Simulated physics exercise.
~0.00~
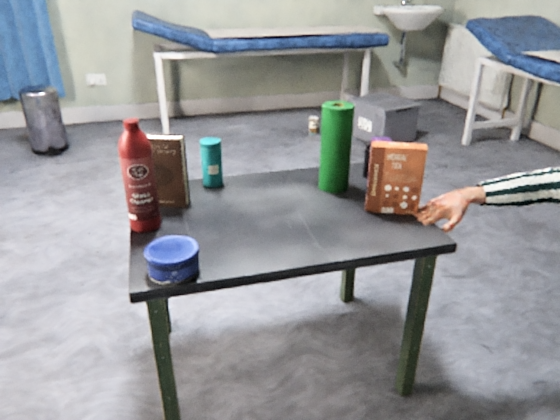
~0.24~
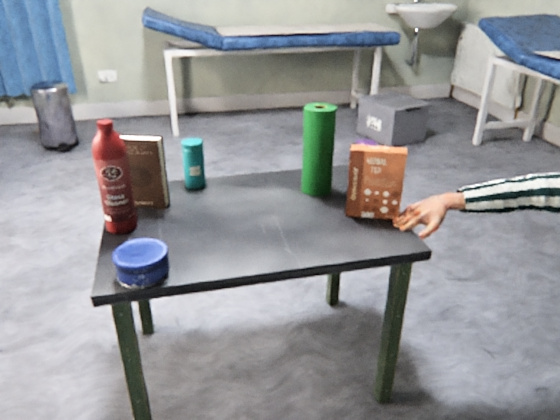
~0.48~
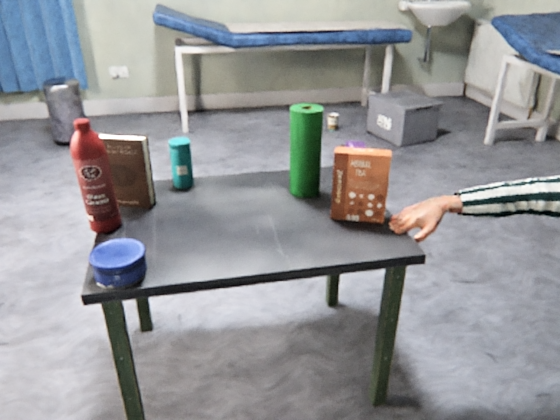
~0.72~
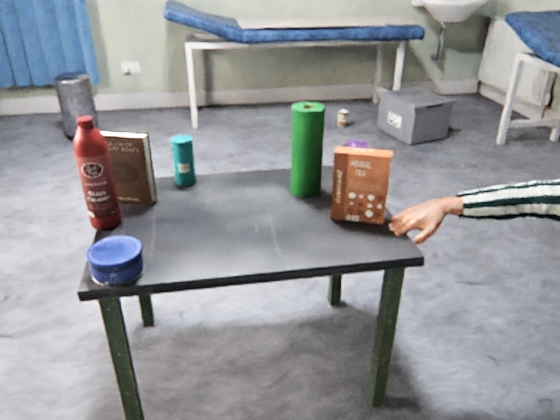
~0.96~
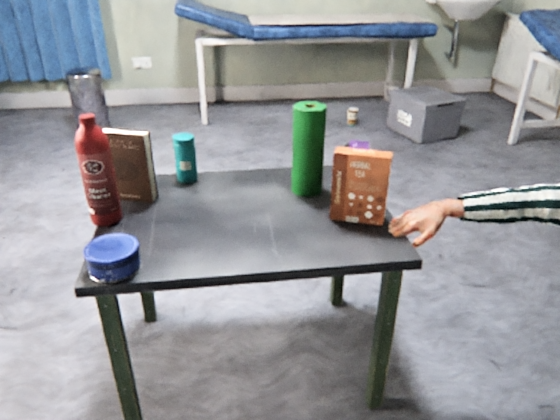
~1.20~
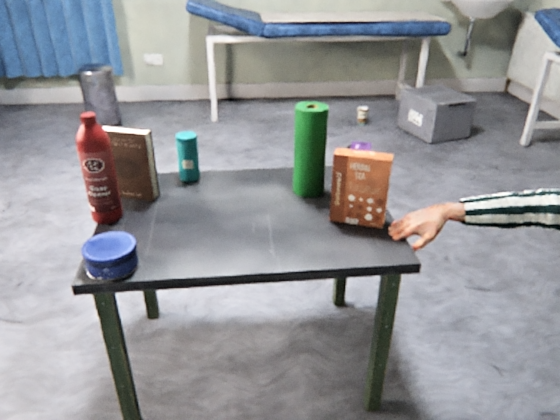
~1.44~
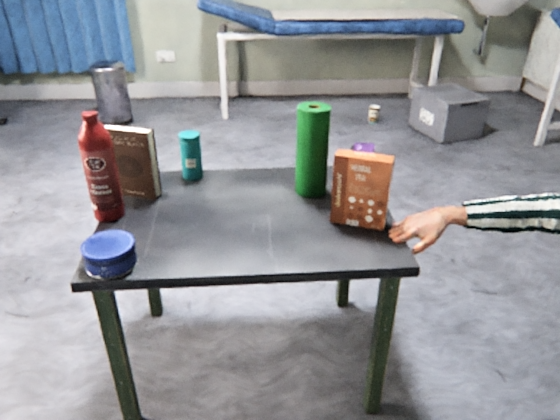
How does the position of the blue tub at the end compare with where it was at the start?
The blue tub ends up farther to the left in view than at the start, having travelled with the table while staying near its front left corner.
A hand at the right edge shoving a dark table left, its bottle, book, green roll and other items staying upright.
